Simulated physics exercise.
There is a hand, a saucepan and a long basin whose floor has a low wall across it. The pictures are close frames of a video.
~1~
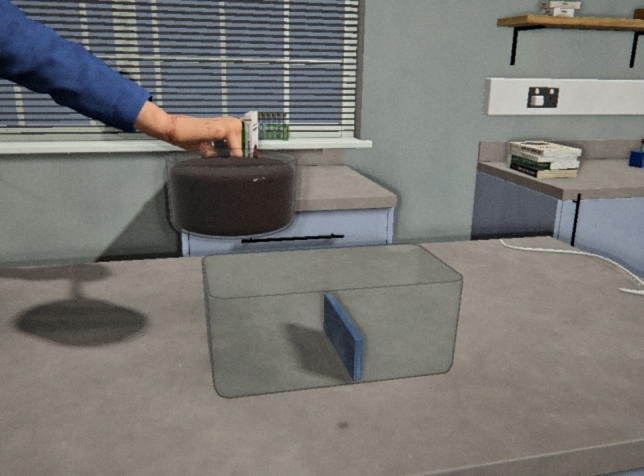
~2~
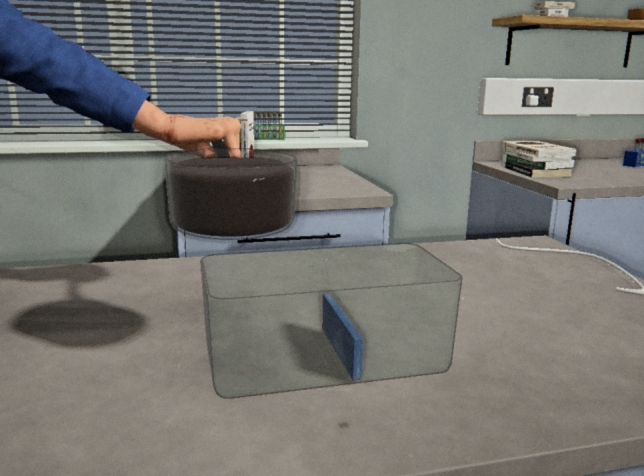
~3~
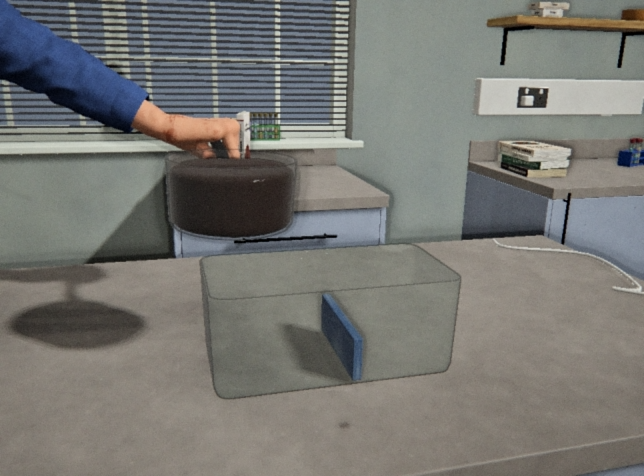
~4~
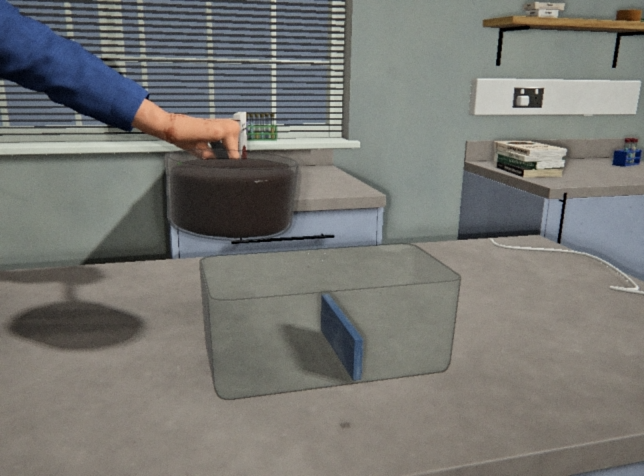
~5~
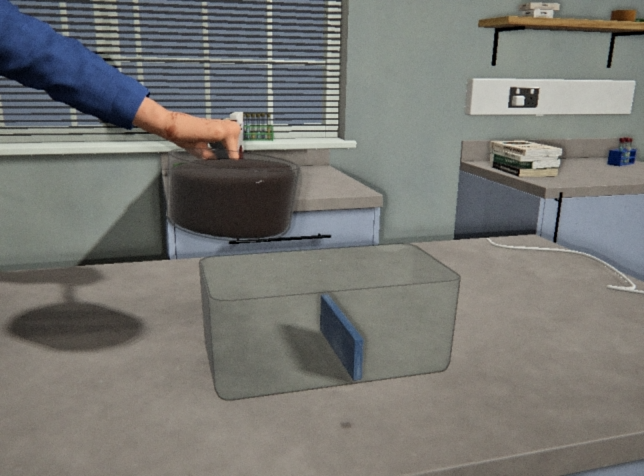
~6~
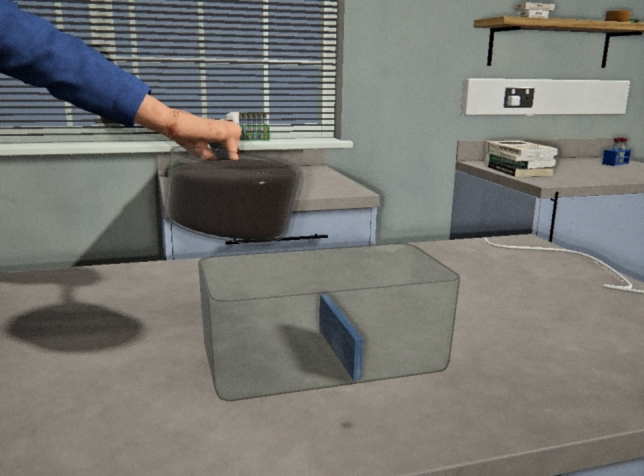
At the start, a hand in a blue sleeve holds a dark saucepan level above a counter, behind a long, clear basin with a low blue wall across its floor. The saucepan then slowly tilts slightly to the right, while the basin stays still and the background shifts a little left.
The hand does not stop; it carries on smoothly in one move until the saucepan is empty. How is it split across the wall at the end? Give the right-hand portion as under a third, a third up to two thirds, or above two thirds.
The right-hand portion is a third up to two thirds.
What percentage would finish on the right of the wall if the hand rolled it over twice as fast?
Roughly 30 %.
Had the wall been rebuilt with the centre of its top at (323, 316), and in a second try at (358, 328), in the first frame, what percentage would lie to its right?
70 per cent first, then 35 per cent.
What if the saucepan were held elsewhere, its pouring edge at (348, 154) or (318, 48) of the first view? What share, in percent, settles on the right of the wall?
In order: Close to 90 and 85 percent.
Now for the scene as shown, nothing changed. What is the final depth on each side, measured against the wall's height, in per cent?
The left comes to 40 % and the right to 50 %.
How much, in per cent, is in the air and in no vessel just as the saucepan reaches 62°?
It works out to about 25 percent.
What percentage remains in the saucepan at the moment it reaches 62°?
Still holding around 60 %, give or take.
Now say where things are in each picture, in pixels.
Tilt 0°; pouring edge (295, 158); surface from (170, 169) to (292, 165); the long basin's rim runs from (205, 277) to (440, 261); the wall's top is at (342, 316), in the first picture.
Tilt 0°; pouring edge (294, 158); surface from (169, 169) to (292, 166), in the second picture.
Tilt 2°; pouring edge (295, 160); surface from (168, 169) to (292, 168), in the third picture.
Tilt 4°; pouring edge (296, 163); surface from (169, 170) to (292, 168), in the fourth picture.
Tilt 7°; pouring edge (297, 166); surface from (171, 170) to (293, 168), in the fifth picture.
Tilt 10°; pouring edge (298, 171); surface from (171, 172) to (293, 169), in the sixth picture.
A moment on, the saucepan is tipped part way and 59 per cent is still to pour, 5 is left of the wall and 13 right of it.
Next, the saucepan is tipped on its side and 11 per cent is still to pour, 32 is left of the wall and 52 right of it.
Then the saucepan is tipped right over and 0 per cent is still to pour, 47 is left of the wall and 52 right of it.
Later the saucepan is tipped right over and 0 per cent is still to pour, 47 is left of the wall and 52 right of it.
At rest 47 per cent lies left of the wall, 52 right of it and 0 outside.
